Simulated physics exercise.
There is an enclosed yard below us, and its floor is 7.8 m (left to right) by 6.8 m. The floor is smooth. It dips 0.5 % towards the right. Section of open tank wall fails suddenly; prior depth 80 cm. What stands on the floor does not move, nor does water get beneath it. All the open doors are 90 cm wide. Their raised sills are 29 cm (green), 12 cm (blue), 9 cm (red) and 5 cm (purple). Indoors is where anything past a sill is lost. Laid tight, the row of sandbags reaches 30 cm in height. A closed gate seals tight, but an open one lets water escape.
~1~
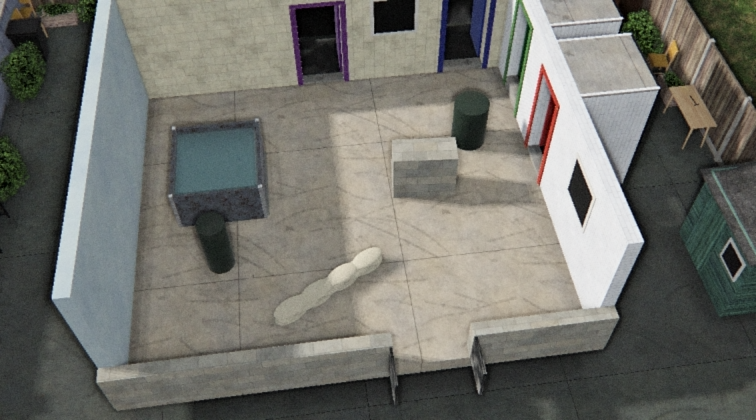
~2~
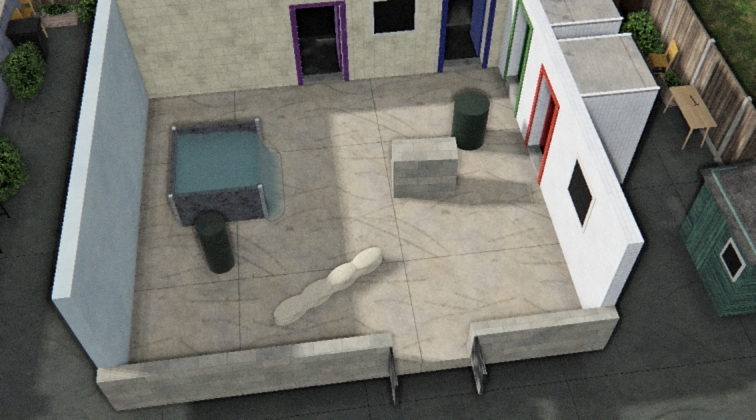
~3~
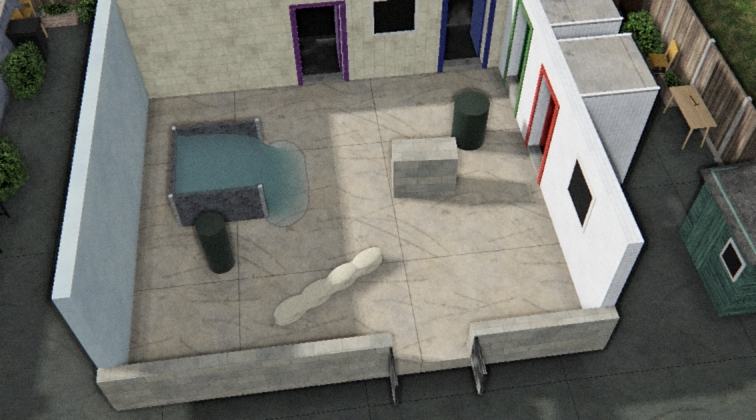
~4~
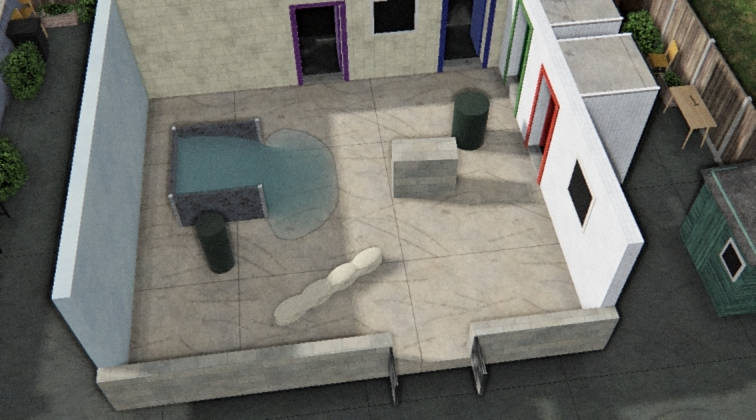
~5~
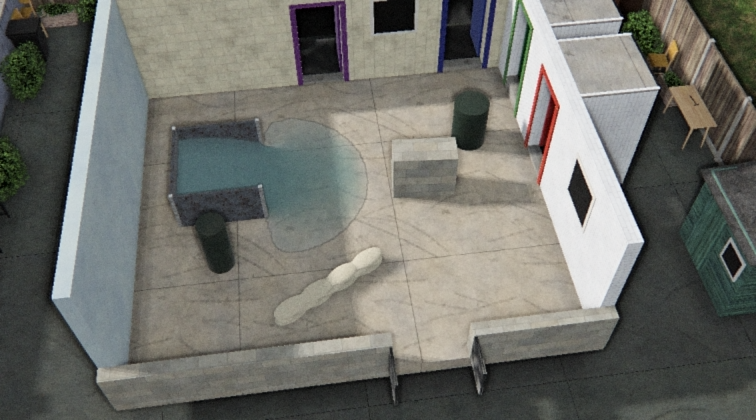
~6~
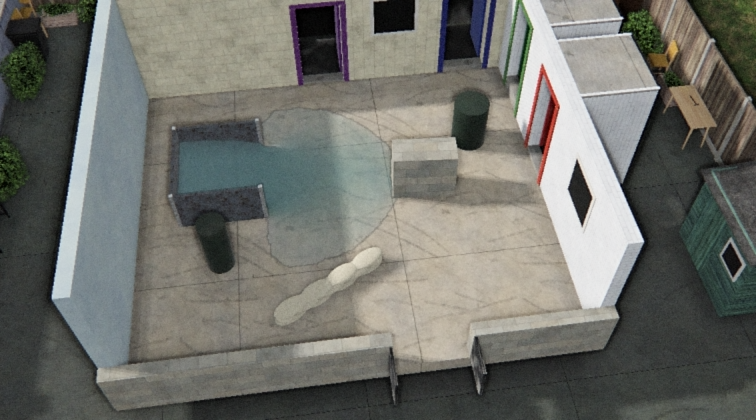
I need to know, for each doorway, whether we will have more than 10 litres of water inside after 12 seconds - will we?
The green door never tops the limit; the blue door tops the limit; the red door tops the limit; the purple door never tops the limit.
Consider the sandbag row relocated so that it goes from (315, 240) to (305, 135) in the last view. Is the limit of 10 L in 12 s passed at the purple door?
Outcome - purple: Fail.
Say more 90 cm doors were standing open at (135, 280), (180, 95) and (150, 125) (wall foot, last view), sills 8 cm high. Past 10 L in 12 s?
Taking them in order, the first gets too little, the second too little and the third too little.
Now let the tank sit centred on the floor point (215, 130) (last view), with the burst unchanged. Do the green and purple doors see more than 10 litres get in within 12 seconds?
Well, green ends up beyond the mark and purple ends up beyond the mark.
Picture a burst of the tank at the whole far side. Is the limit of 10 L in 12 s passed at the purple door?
Purple: Exceeds.
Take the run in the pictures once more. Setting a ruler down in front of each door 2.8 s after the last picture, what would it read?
Centimetres: Green 19 / blue 23 / red 10 / purple 4.
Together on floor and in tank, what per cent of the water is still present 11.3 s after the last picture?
Around 86 percent of the water.
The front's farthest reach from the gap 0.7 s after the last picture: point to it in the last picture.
(524, 146).
Then, 0.7 s after the last picture water covers 35 % of the floor and is deepest (38 cm) near (391, 187); green door not reached, blue door not reached, red door not reached, purple door 1 cm at the sill, 0 L in.
Then, 1.5 s after the last picture water covers 50 % of the floor and is deepest (25 cm) near (382, 188); green door 15 cm at the sill, 0 L in, blue door 8 cm at the sill, 0 L in, red door 12 cm at the sill, 17 L in, purple door 5 cm at the sill, 1 L in.
Then, 2.8 s after the last picture water covers 60 % of the floor and is deepest (26 cm) near (490, 71); green door 19 cm at the sill, 0 L in, blue door 23 cm at the sill, 35 L in, red door 10 cm at the sill, 34 L in, purple door 4 cm at the sill, 2 L in.
Then, 6.3 s after the last picture water covers 60 % of the floor and is deepest (10 cm) near (546, 334); green door 8 cm at the sill, 0 L in, blue door 8 cm at the sill, 72 L in, red door 5 cm at the sill, 40 L in, purple door 4 cm at the sill, 2 L in.
Then, 11.3 s after the last picture water covers 90 % of the floor and is deepest (8 cm) near (347, 359); green door 5 cm at the sill, 0 L in, blue door 3 cm at the sill, 72 L in, red door 5 cm at the sill, 40 L in, purple door 2 cm at the sill, 3 L in.
